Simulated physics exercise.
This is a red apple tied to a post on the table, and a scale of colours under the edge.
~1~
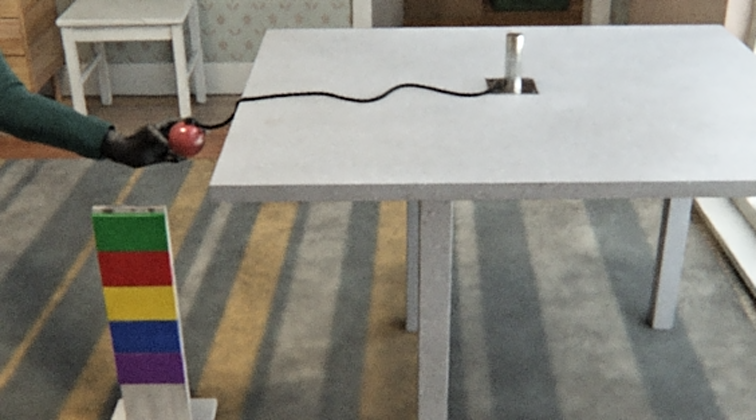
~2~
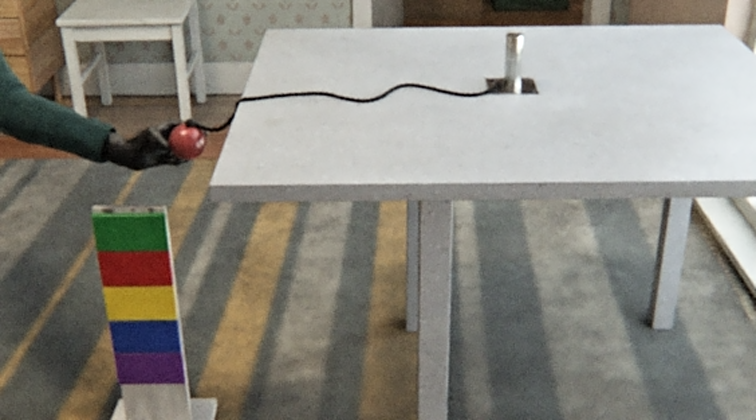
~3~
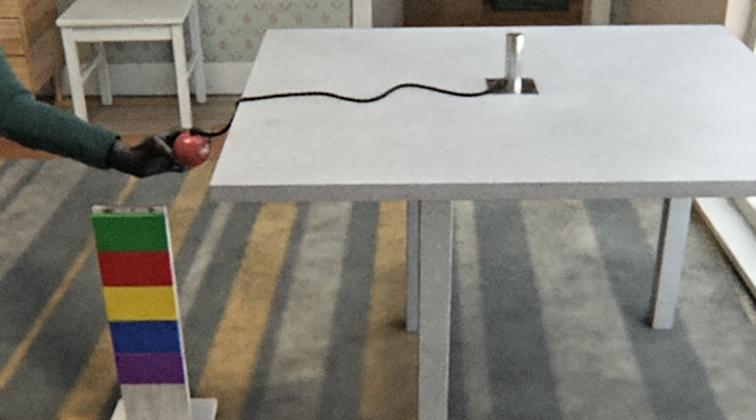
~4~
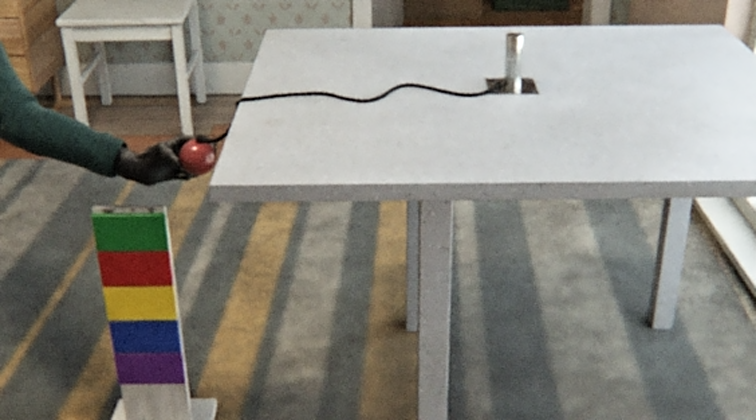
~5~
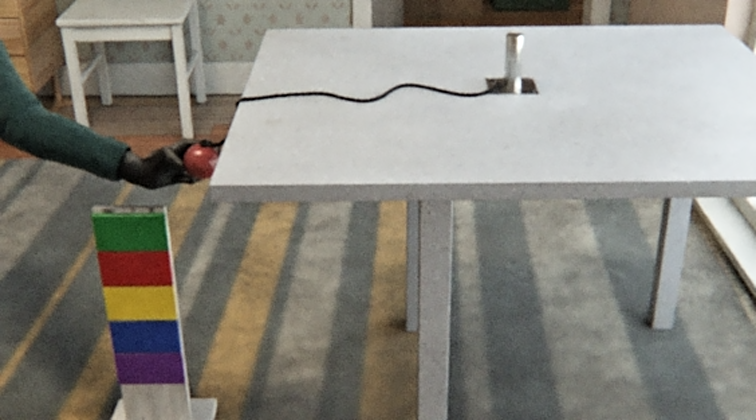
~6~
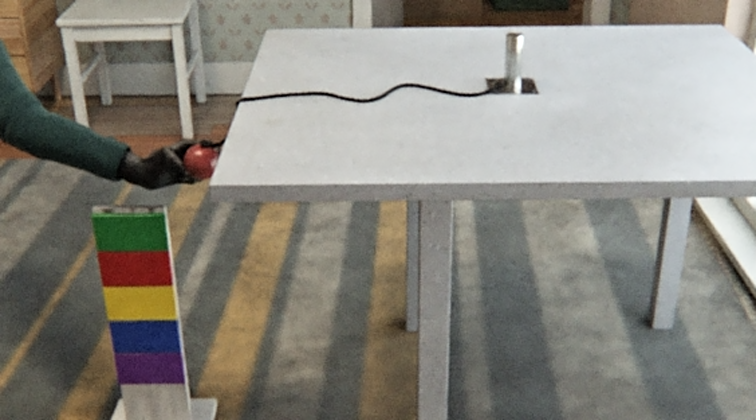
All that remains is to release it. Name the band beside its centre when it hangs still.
Its middle rests at the green band.
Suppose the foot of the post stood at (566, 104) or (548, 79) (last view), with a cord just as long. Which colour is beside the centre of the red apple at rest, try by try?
Taking them in turn: Higher than all five; above them all.
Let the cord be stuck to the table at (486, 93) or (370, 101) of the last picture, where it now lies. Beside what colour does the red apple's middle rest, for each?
In that order: Green; above them all.
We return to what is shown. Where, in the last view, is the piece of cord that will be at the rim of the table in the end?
That spot is around (286, 95).
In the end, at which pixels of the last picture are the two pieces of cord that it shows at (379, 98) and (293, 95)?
Near (340, 94) and (244, 100).
A little later, apple near (251, 226); level with green.
Next, apple near (234, 226); level with green.
When it is over, apple near (253, 228); level with green. The green one.
